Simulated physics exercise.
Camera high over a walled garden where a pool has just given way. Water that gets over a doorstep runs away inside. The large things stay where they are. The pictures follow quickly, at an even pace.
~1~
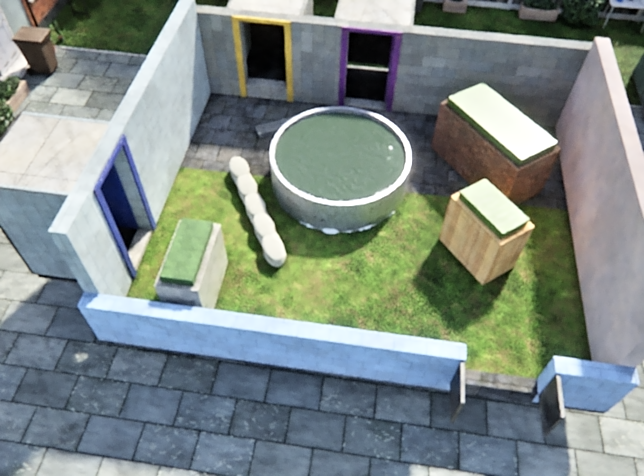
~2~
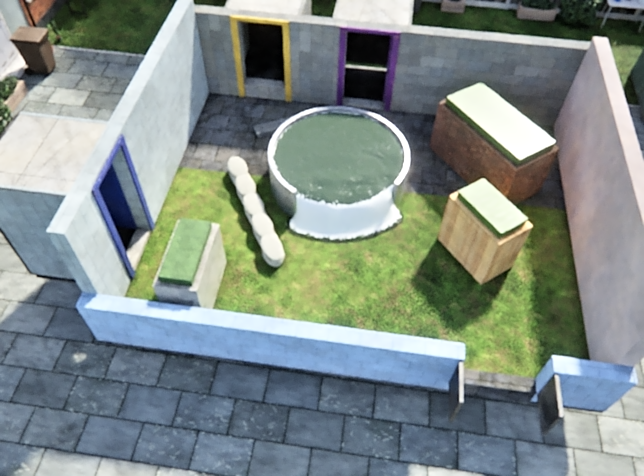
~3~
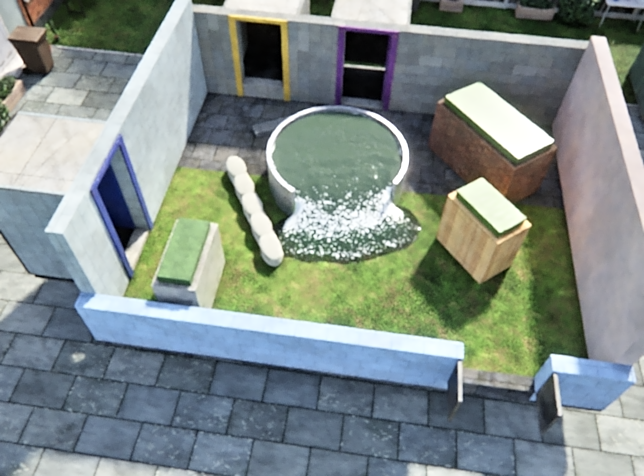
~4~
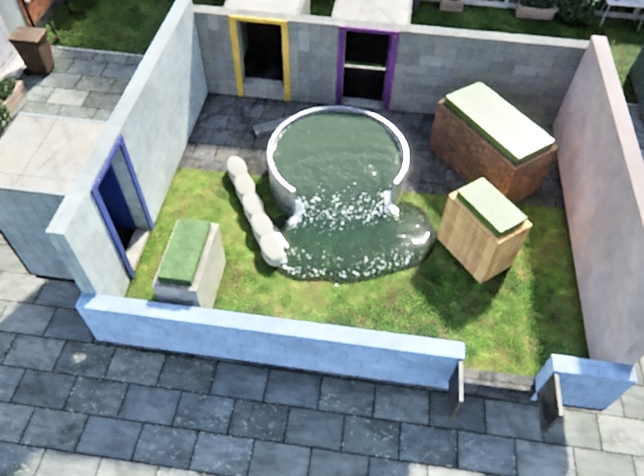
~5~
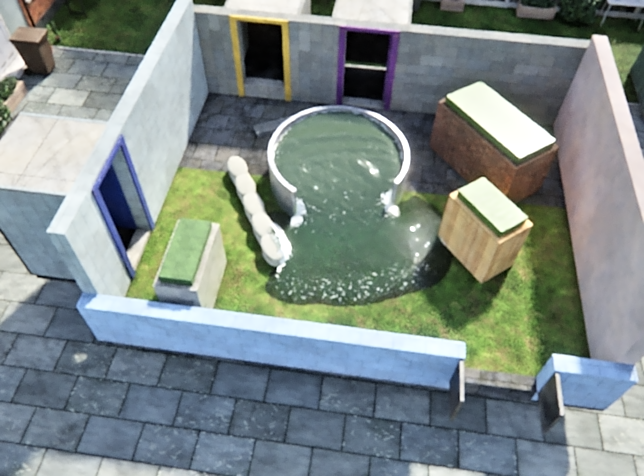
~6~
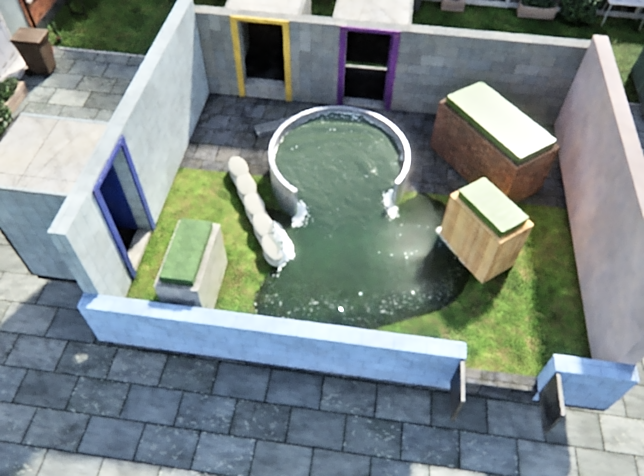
In a walled garden seen from above, the near side of a round pool opens and white, foaming water pours onto the grass, spreading into a dark sheet that reaches the wooden block and the low blue front wall.
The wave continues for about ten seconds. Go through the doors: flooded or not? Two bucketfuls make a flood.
Yellow door: Not flooded. Blue door: Not flooded. Purple door: Not flooded.
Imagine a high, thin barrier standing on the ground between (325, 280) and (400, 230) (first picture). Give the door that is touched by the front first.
It would be the blue one.
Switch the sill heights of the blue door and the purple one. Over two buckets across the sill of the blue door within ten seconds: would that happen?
One by one: Blue lets more in.
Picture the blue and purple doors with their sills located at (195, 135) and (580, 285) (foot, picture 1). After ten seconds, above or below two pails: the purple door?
Note: Purple lets too much through.
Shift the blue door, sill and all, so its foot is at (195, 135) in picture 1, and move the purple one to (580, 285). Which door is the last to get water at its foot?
My answer is the door marked yellow.
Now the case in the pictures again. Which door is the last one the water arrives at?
I'd say the purple one.
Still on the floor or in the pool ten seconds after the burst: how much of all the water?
That works out to about 84 per cent.
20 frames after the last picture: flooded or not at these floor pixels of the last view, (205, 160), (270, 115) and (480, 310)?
Same order as asked: Dry as before; dry as before; drenched.
A moment on, water covers 30 % of the floor; the yellow door not reached, the blue door not reached, the purple door not reached.
Next, water covers 35 % of the floor; the yellow door not reached, the blue door not reached, the purple door not reached.
Then, water covers 50 % of the floor; the yellow door not reached, the blue door wet at the sill, nothing in, the purple door not reached.
Later, water covers 75 % of the floor; the yellow door not reached, the blue door wet at the sill, nothing in, the purple door not reached.
In the end, water covers 95 % of the floor; the yellow door wet at the sill, nothing in, the blue door wet at the sill, nothing in, the purple door wet at the sill, nothing in.
